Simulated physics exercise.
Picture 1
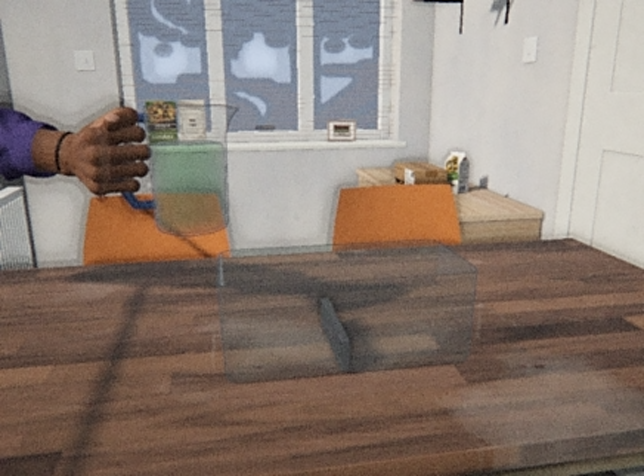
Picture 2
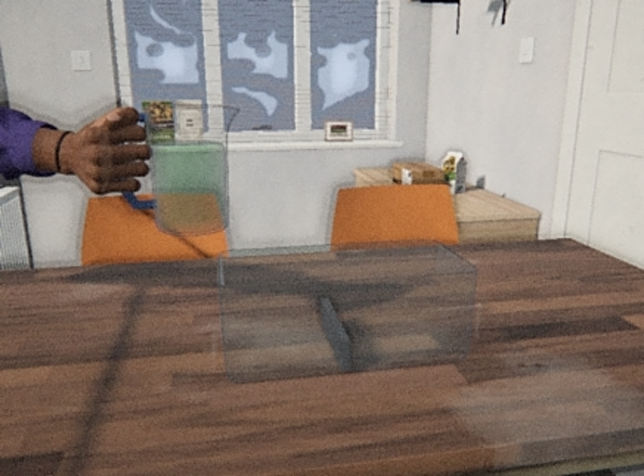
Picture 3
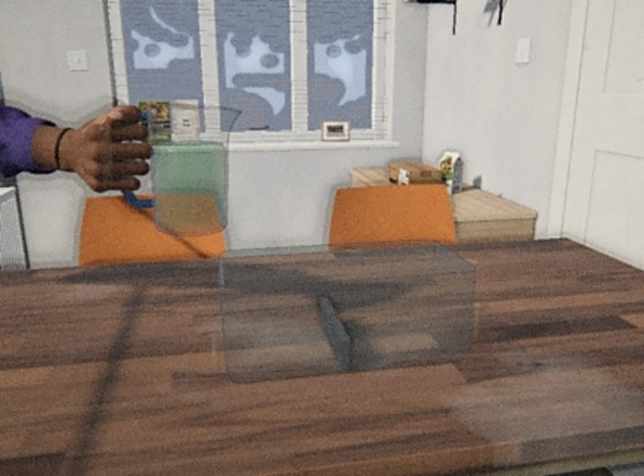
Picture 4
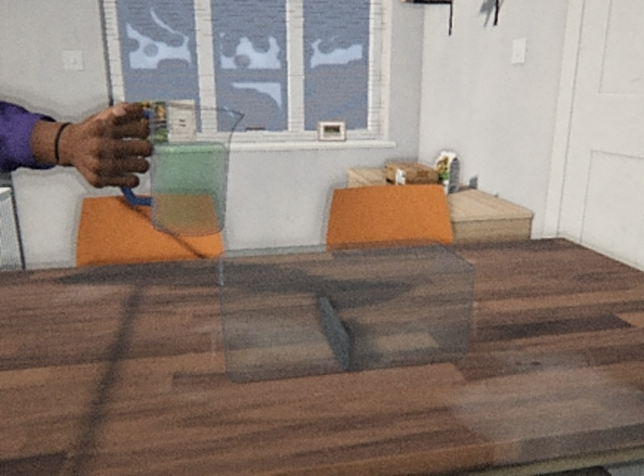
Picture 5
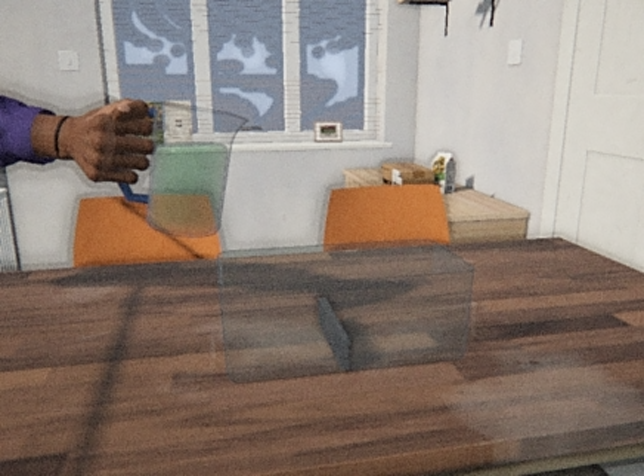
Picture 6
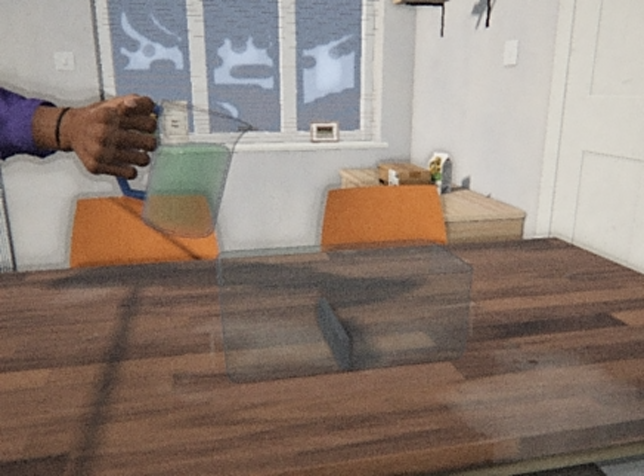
A hand holds a clear jug of water above a table and tilts it slightly right.
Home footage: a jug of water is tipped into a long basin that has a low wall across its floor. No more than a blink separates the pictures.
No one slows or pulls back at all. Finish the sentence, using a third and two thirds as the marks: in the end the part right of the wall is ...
Less than a third of the whole.
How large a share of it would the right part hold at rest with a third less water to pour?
About 5 parts in a hundred, give or take.
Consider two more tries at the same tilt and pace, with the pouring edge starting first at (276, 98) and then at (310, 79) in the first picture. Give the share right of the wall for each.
The first gives 65 %, the second 90 %.
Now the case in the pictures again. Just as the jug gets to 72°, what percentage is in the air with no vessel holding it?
Roughly 5 in a hundred.
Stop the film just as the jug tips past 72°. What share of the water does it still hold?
It keeps around 90 per cent at that angle.
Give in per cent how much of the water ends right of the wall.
Around 5 percent.
A moment on, the tilt is 72° and 92 per cent is still to pour, 1 is left of the wall and 0 right of it.
Next, the tilt is 109° and 30 per cent is still to pour, 52 is left of the wall and 0 right of it.
Then the tilt is 119° and 0 per cent is still to pour, 93 is left of the wall and 3 right of it.
Later the tilt is 119° and 0 per cent is still to pour, 93 is left of the wall and 4 right of it.
At rest 93 per cent lies left of the wall, 4 right of it and 3 outside.
